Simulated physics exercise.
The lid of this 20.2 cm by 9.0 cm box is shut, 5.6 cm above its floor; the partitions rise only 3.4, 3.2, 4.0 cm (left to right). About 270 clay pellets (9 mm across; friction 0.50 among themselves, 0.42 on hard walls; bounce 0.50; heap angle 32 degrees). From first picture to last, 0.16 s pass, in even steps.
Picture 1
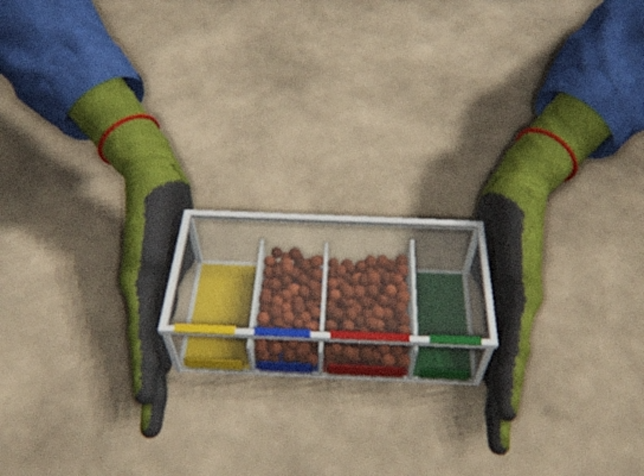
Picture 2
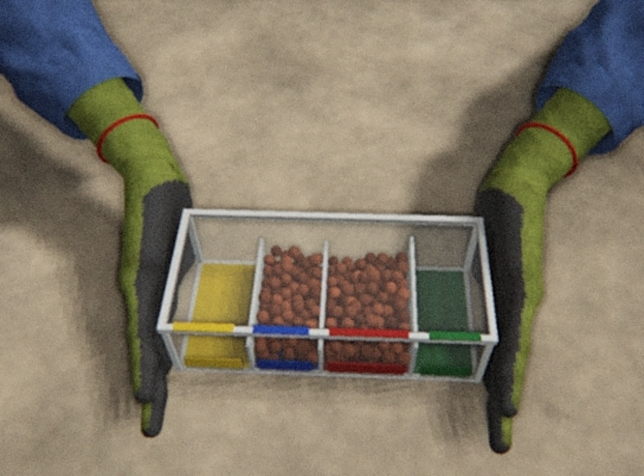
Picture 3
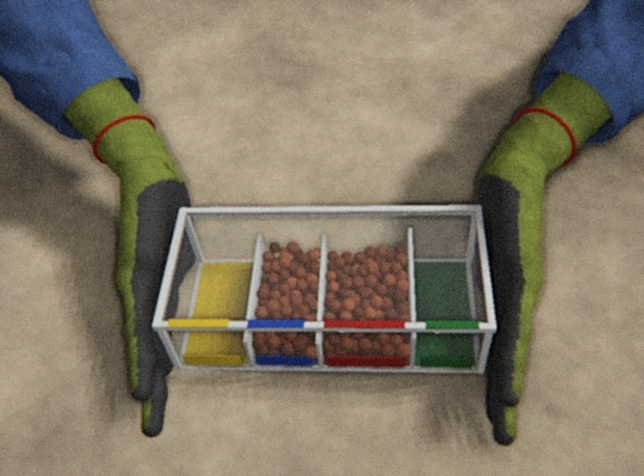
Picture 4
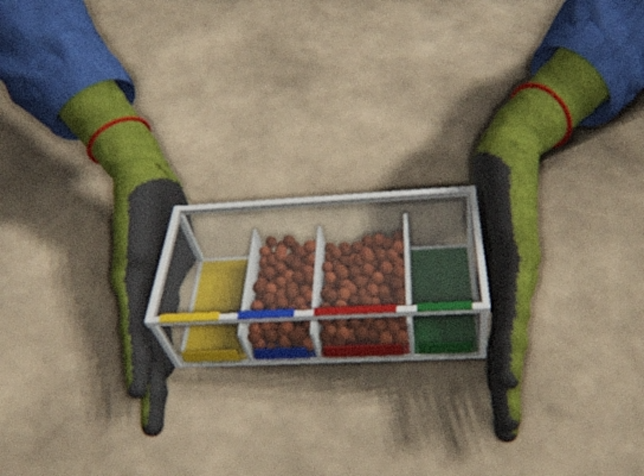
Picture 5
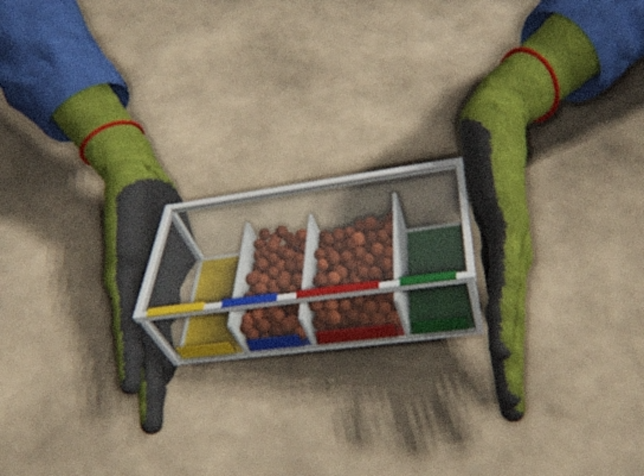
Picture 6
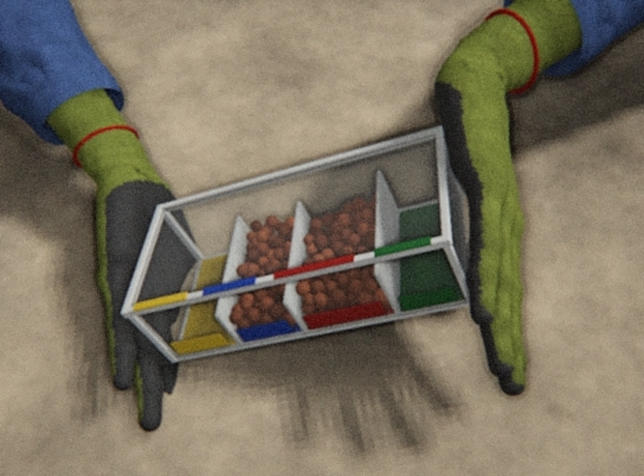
In the video, two gloved hands hold a clear, divided box with reddish-brown pellets in its blue and red middle sections, then gradually tilt it, raising the right side while the pellets stay in their sections.
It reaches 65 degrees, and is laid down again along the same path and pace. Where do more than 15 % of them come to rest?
Red: Yes, blue: Yes, green: No, yellow: Yes.
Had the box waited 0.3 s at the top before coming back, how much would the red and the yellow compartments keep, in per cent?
Red 35; yellow 25.
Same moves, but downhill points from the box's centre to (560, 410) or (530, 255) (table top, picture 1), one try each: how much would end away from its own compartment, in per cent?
Some 20 and 20 per cent.
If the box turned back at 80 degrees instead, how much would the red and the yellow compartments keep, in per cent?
In that case red 25; yellow 35.
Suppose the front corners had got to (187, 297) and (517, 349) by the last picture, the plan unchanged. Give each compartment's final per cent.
Red 60, blue 35, green 5, yellow 0.
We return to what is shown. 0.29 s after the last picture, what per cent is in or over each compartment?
Red 50, blue 50, green 0, yellow 5.
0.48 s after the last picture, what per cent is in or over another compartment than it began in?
About 25 per cent.
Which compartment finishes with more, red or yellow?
The red compartment.
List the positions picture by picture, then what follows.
In the first frame, box tilt 0 degrees, front corners at (167, 327) and (490, 341); red 60 %, blue 40 %.
In the second frame, box tilt 1 degrees, front corners at (165, 326) and (490, 337).
In the third frame, box tilt 4 degrees, front corners at (161, 323) and (488, 325), lowest corner left back.
In the fourth frame, box tilt 9 degrees, front corners at (153, 319) and (482, 305), lowest corner left back.
In the fifth frame, box tilt 16 degrees, front corners at (142, 314) and (468, 274), lowest corner left back.
In the sixth frame, box tilt 24 degrees, front corners at (130, 310) and (443, 239), lowest corner left back; red 60 %, blue 40 %.
Then, 0.29 s after the last picture, tilt 63 degrees; red 50 %, blue 50 %, yellow 5 %.
Then, 0.48 s after the last picture, tilt 24 degrees; red 40 %, blue 40 %, yellow 20 %.
Then, 0.79 s after the last picture, tilt 0 degrees; red 40 %, blue 45 %, yellow 20 %.
In the end, red 40 %, blue 45 %, green 0 %, yellow 20 %.
